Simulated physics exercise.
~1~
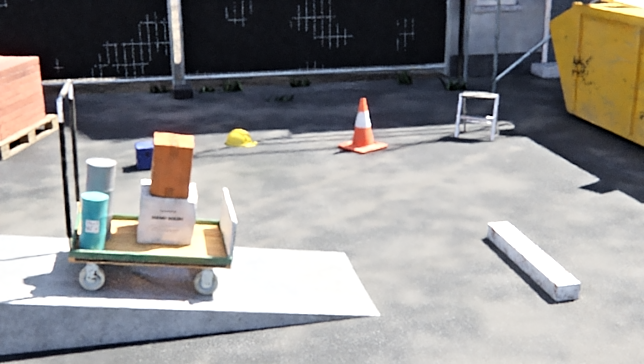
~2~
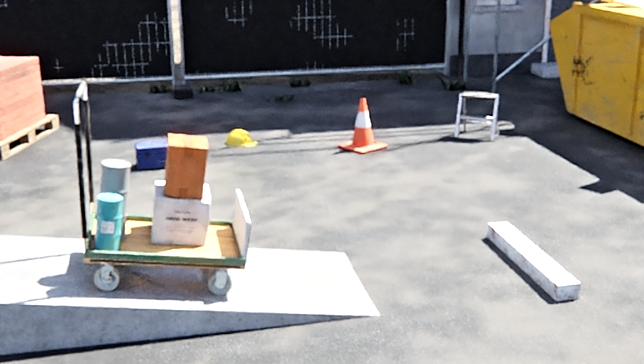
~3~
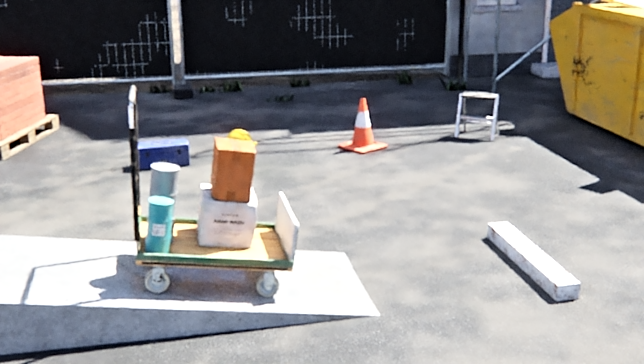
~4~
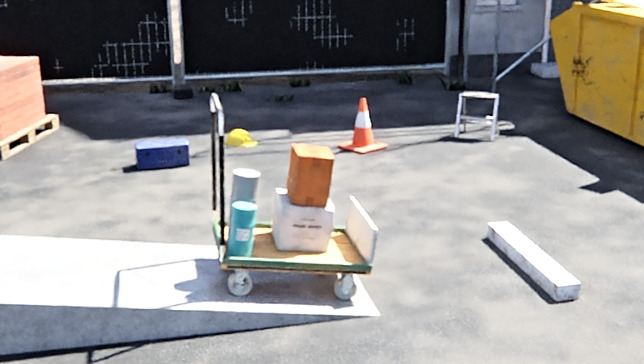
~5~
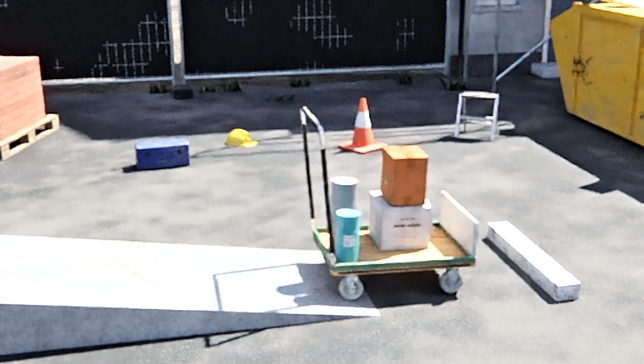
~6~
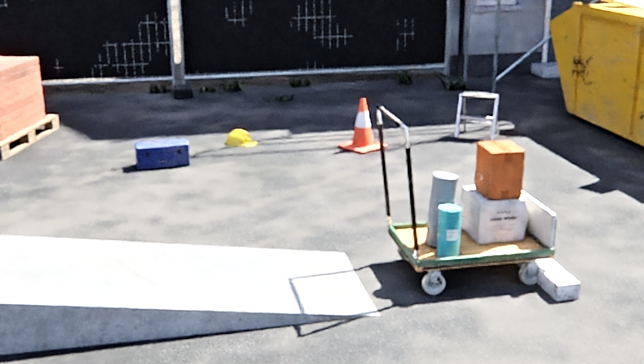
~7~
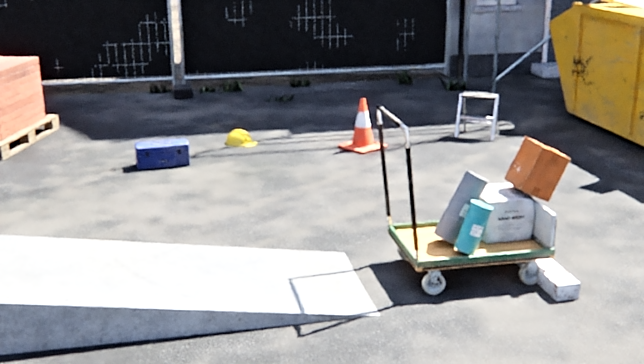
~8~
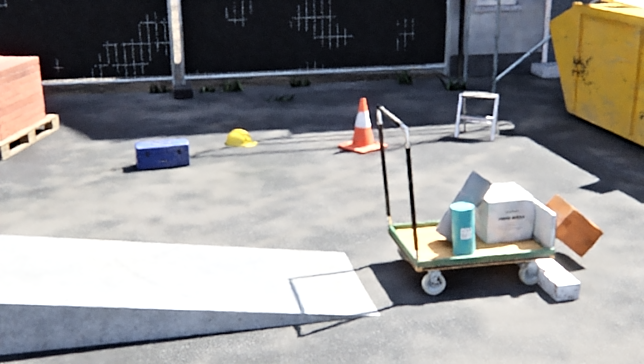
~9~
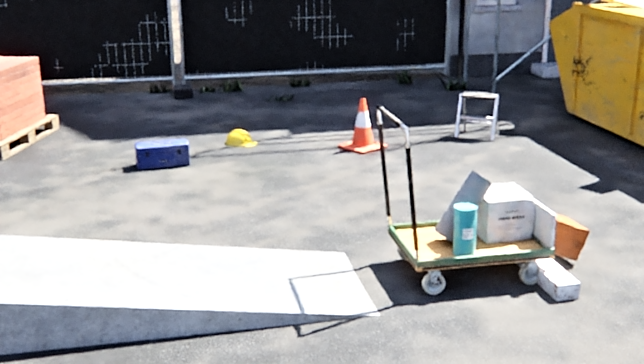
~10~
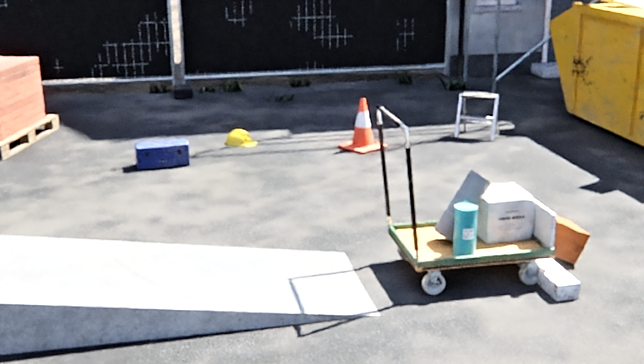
At first, a flat trolley carrying a turquoise canister, a grey canister, and an orange box stacked on a white box stands on a pale ramp in a paved yard. With nobody holding it, it rolls down to the right, its load staying in place. It leaves the ramp, crosses the flat ground and stops against a pale kerb. The load lurches forward, the canisters tilting and the orange box tipping over the front board. The orange box drops to the ground beyond the trolley, ending on its side, while the turquoise canister stands upright and the grey one leans beside the white box.
